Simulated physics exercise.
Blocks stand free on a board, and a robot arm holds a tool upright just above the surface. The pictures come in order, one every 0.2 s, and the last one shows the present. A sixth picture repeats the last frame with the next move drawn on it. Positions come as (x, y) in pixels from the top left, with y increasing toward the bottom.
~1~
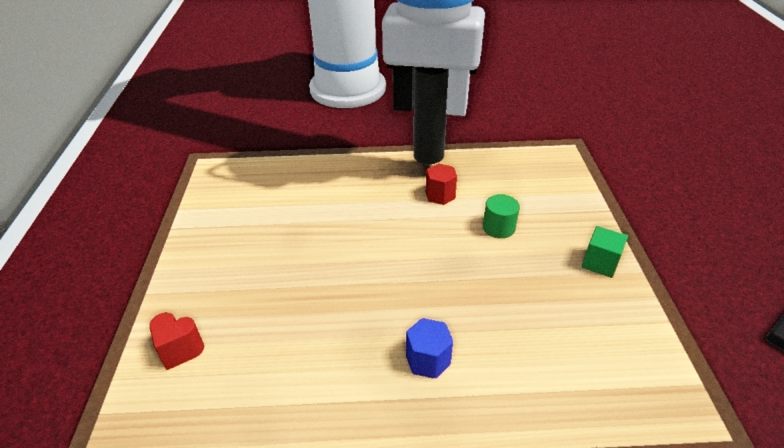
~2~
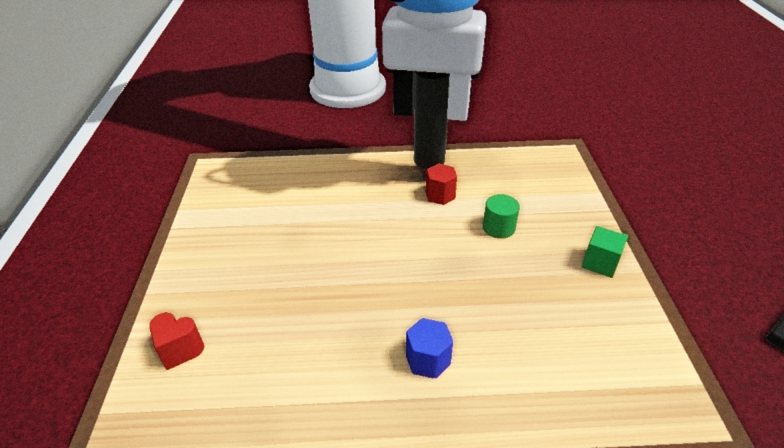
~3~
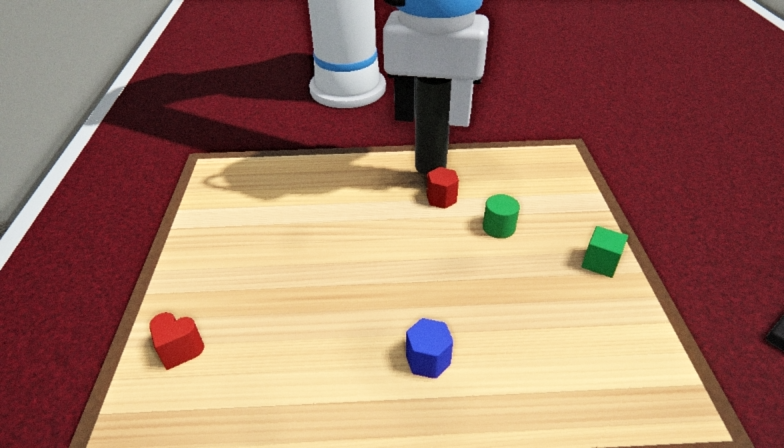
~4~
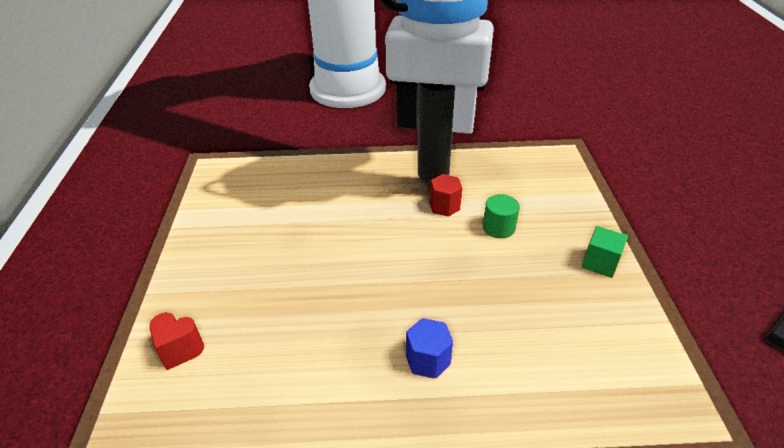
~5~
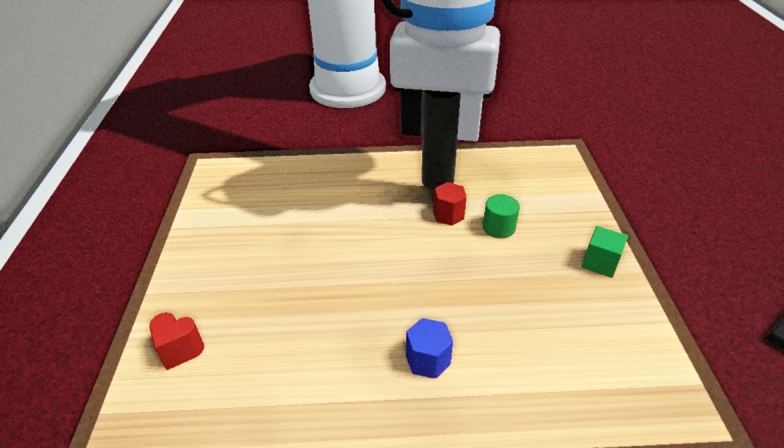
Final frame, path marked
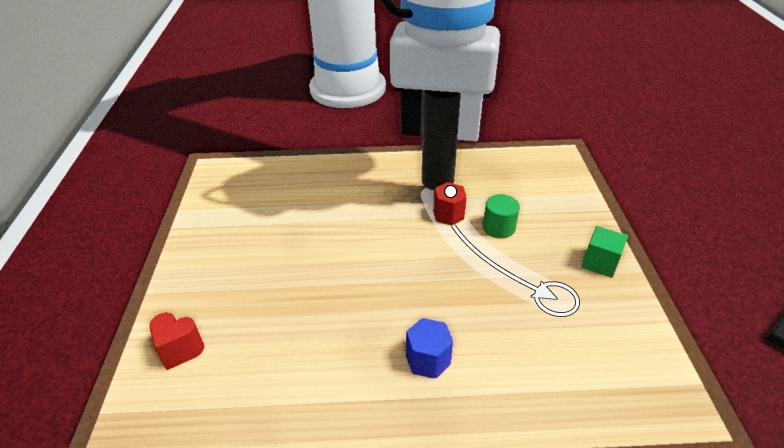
A light wooden board lies on a dark red carpet, seen from above at an angle by a still camera. A white and blue robot arm holds a black tool at the far edge behind a small red hexagonal block, with a green cylinder and green cube to the right, a red heart near left and a blue hexagon near centre. The tool pushes the red block slightly nearer and rightward, toward the green cylinder, while the others stay still.
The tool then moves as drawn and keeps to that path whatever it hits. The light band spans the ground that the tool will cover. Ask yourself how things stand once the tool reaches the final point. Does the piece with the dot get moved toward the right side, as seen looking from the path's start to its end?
Yes, that is how it ends up.
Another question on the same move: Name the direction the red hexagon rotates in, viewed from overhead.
Bird's-eye view: Clockwise.
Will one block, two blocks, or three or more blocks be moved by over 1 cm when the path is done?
My forecast: 1.
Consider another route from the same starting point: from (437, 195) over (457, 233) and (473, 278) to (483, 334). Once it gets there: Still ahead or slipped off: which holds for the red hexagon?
Held in front.
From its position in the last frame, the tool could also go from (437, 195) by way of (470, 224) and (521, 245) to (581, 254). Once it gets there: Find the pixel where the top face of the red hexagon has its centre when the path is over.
It should be at about (476, 231).
Path on the board, from (437, 195) through (458, 231) and (498, 267) to (557, 299); the dot is on the red hexagon.
The first path, step by step. One third of the way, tool at (459, 218); red hexagon at (465, 232), turned 30° clockwise.
Two thirds of the way, tool at (501, 253); red hexagon at (484, 267), turned 110° clockwise.
At the end, tool at (561, 284); red hexagon at (487, 269), turned 125° clockwise; green circle in place.
